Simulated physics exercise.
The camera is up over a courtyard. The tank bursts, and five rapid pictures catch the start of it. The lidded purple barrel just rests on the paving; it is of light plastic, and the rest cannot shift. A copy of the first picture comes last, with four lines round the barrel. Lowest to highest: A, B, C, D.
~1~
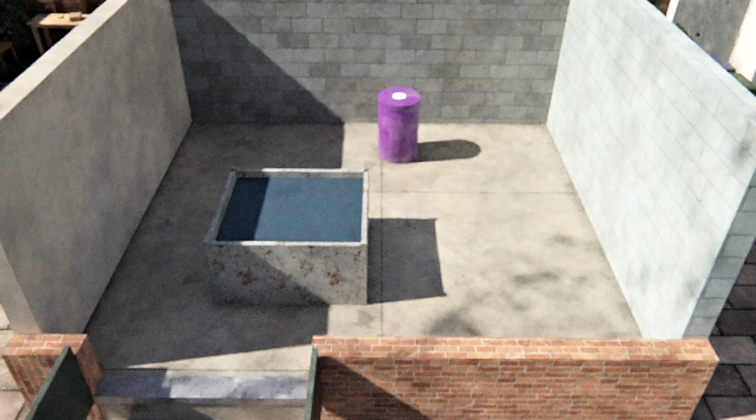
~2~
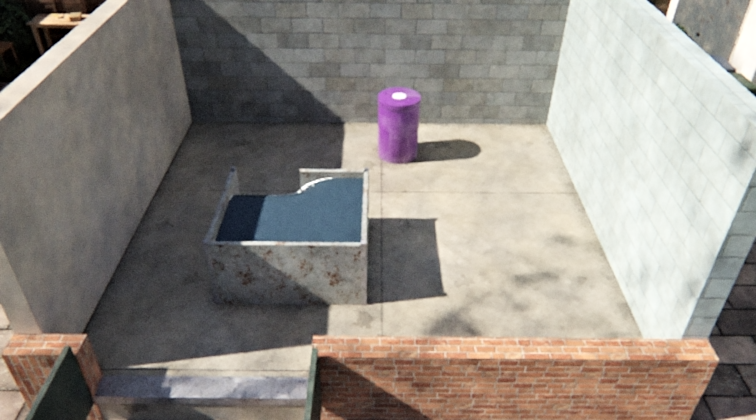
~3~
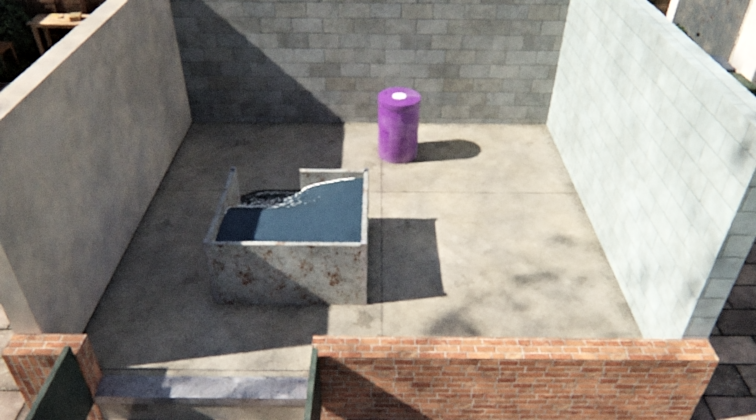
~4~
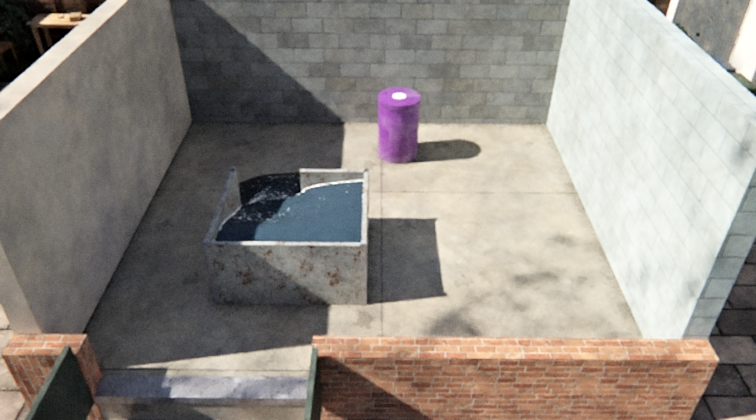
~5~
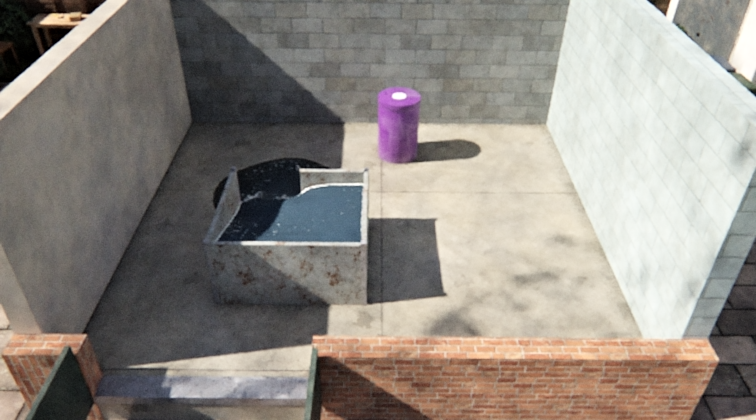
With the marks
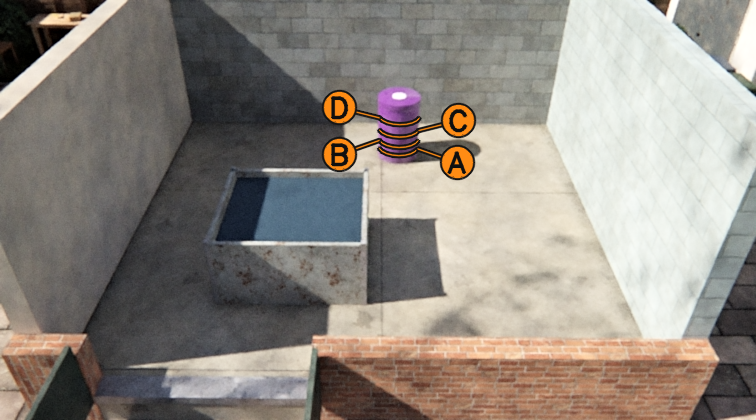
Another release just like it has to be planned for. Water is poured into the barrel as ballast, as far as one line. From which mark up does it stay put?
Use level A.
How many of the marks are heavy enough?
All of them.
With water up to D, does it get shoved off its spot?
No, that is safe.
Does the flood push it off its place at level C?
No, not at all.
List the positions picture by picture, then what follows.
Lid of the purple barrel at (399, 96); tank full, its middle at (294, 210); open gate at (201, 339).
Water covers 1 % of the ground, mostly out of sight from here.
Water covers 3 % of the ground, mostly out of sight from here.
Water covers 5 % of the ground, mostly out of sight from here.
Lid of the purple barrel at (399, 96); water covers 7 % of the ground and is seen nearest the barrel at (315, 165).
On the marked copy, A at (398, 155); B at (399, 147); C at (399, 137); D at (399, 124); from the bottom up A, B, C, D.
With A, it does not move.
With B, it does not move.
With C, it does not move.
With D, it does not move.
